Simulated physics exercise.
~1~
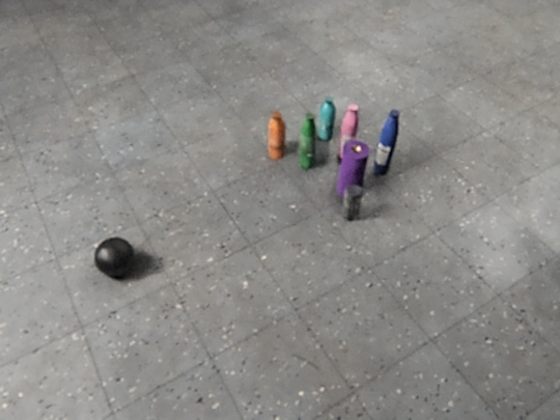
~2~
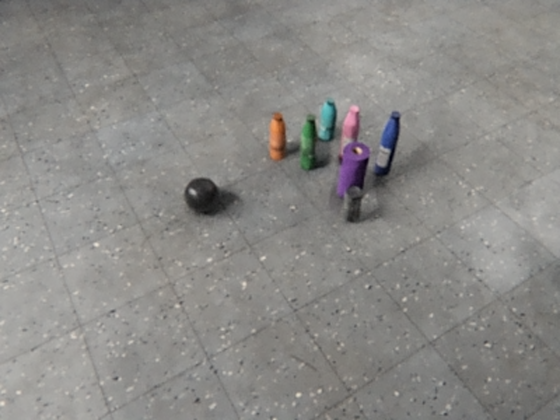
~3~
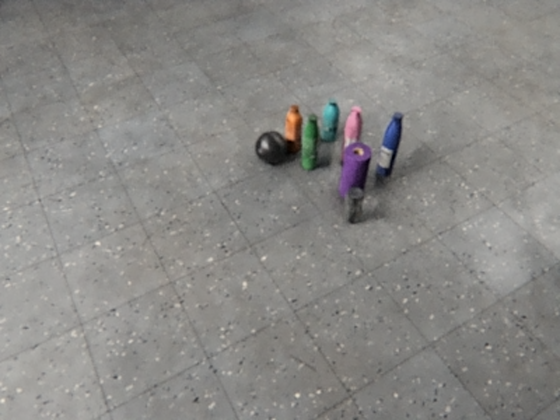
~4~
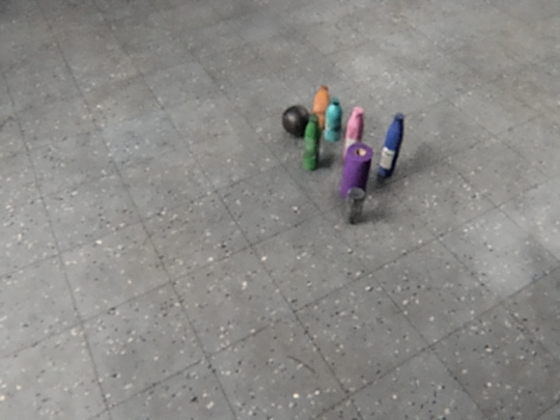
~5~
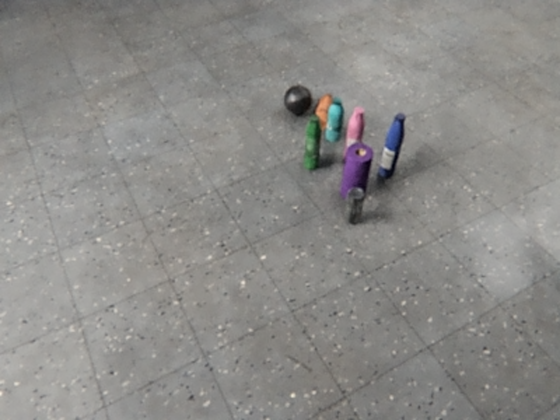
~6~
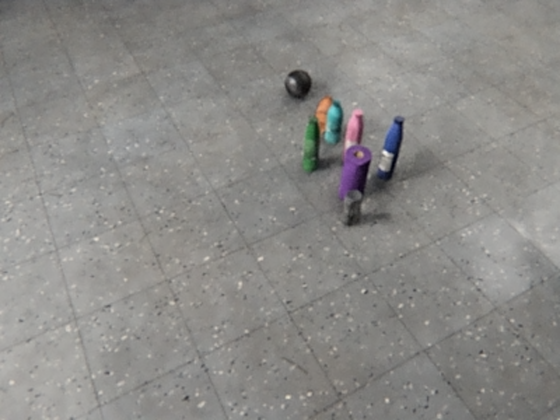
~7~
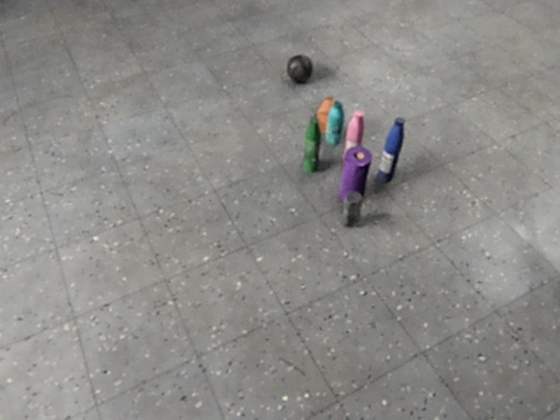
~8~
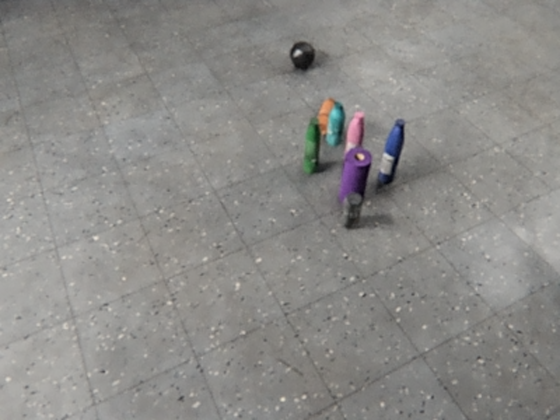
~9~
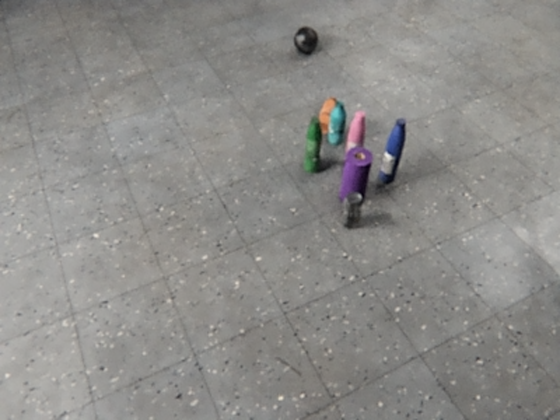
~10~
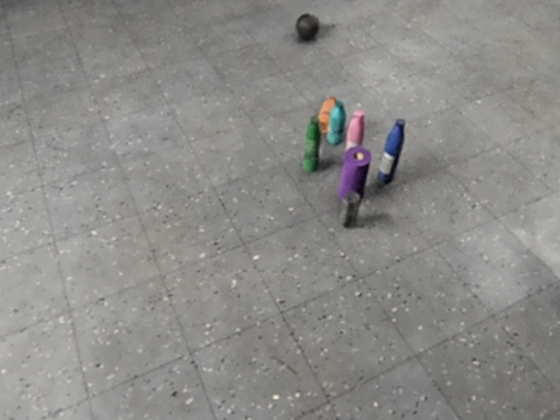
A black ball rolls across a grey speckled floor from the left, heading right and away toward a loose cluster of upright household items, including coloured bottles, a purple roll and a small grey can. It reaches the orange bottle at the left edge of the group and knocks it, pushing it back and tipping it. The orange bottle topples and comes to rest on its side beside the turquoise bottle. The ball veers away and keeps rolling toward the far side of the floor. At the end, only the orange bottle is down, while the green bottle and the others still stand.
